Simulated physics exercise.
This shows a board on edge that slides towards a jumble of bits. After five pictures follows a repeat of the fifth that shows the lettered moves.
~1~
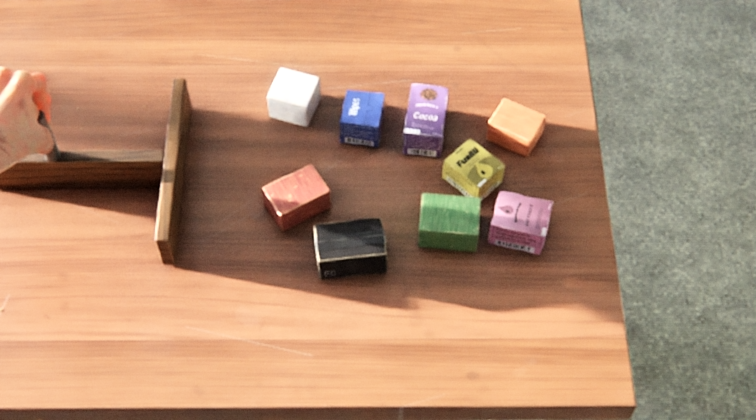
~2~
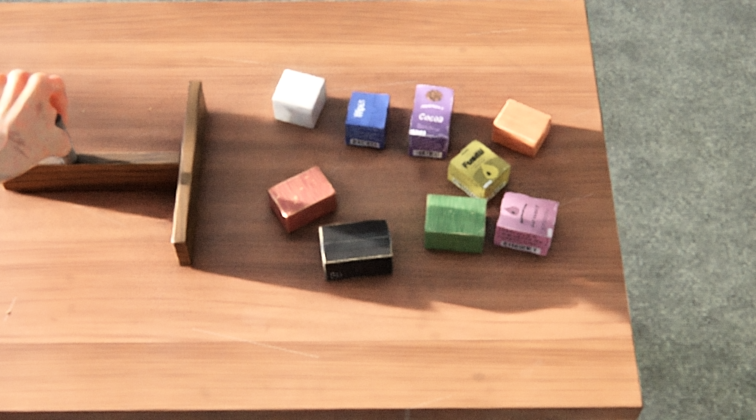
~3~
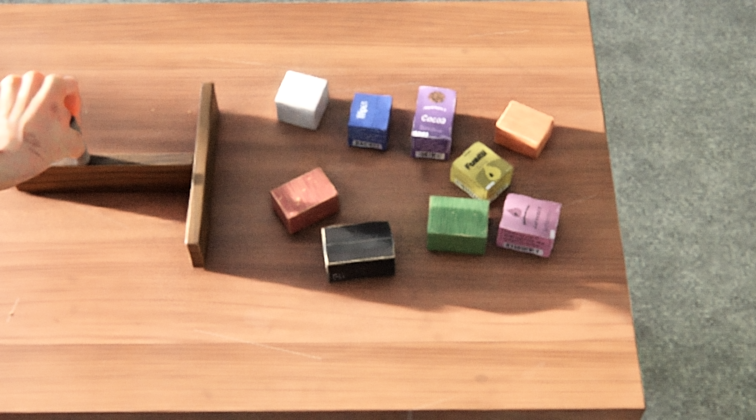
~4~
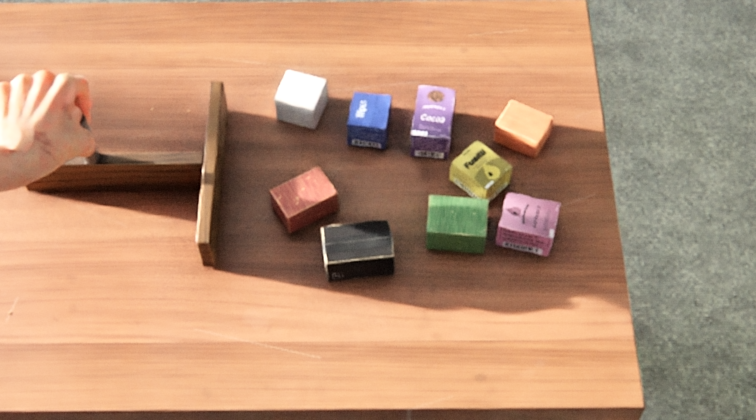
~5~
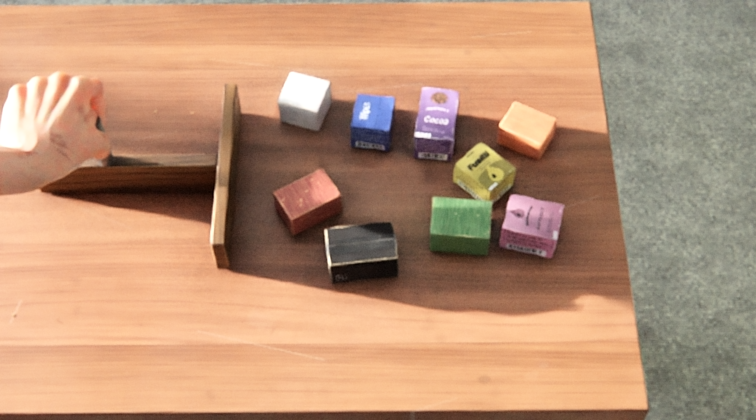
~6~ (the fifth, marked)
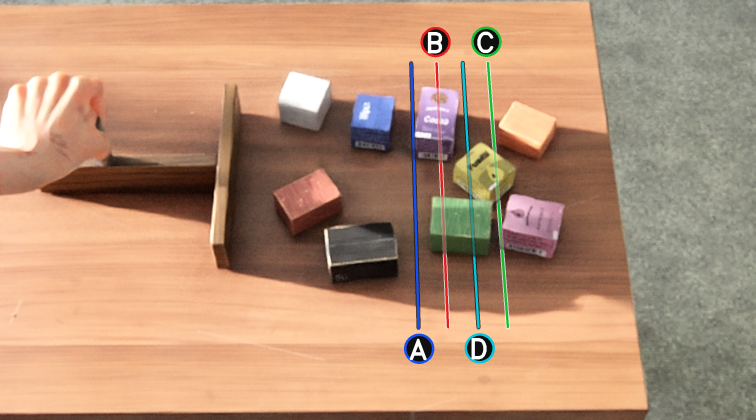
A hand sliding an upright wooden board slowly rightward across a table towards a loose group of colourful blocks and small boxes.
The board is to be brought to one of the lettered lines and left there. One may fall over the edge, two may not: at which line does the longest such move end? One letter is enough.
No second one falls up to C.
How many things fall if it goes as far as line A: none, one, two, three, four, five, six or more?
By then, none.
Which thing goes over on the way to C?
The pink box goes over.
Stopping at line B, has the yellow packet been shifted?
By then, yes.
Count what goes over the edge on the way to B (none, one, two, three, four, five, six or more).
By then, none.
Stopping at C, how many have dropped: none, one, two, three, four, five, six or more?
In all, one.
On the copy, A at (415, 185); B at (442, 185); C at (497, 185); D at (470, 185).
On C. First, board (322, 159); white block (352, 99); blue box (389, 127).
Then, board (420, 159); pink box (578, 213); orange block (536, 132).
Finally, board (495, 158); pink box over the edge; orange block (600, 127); one fallen.
By contrast, A is within the limit but short; B is within the limit but short; D is within the limit but short.
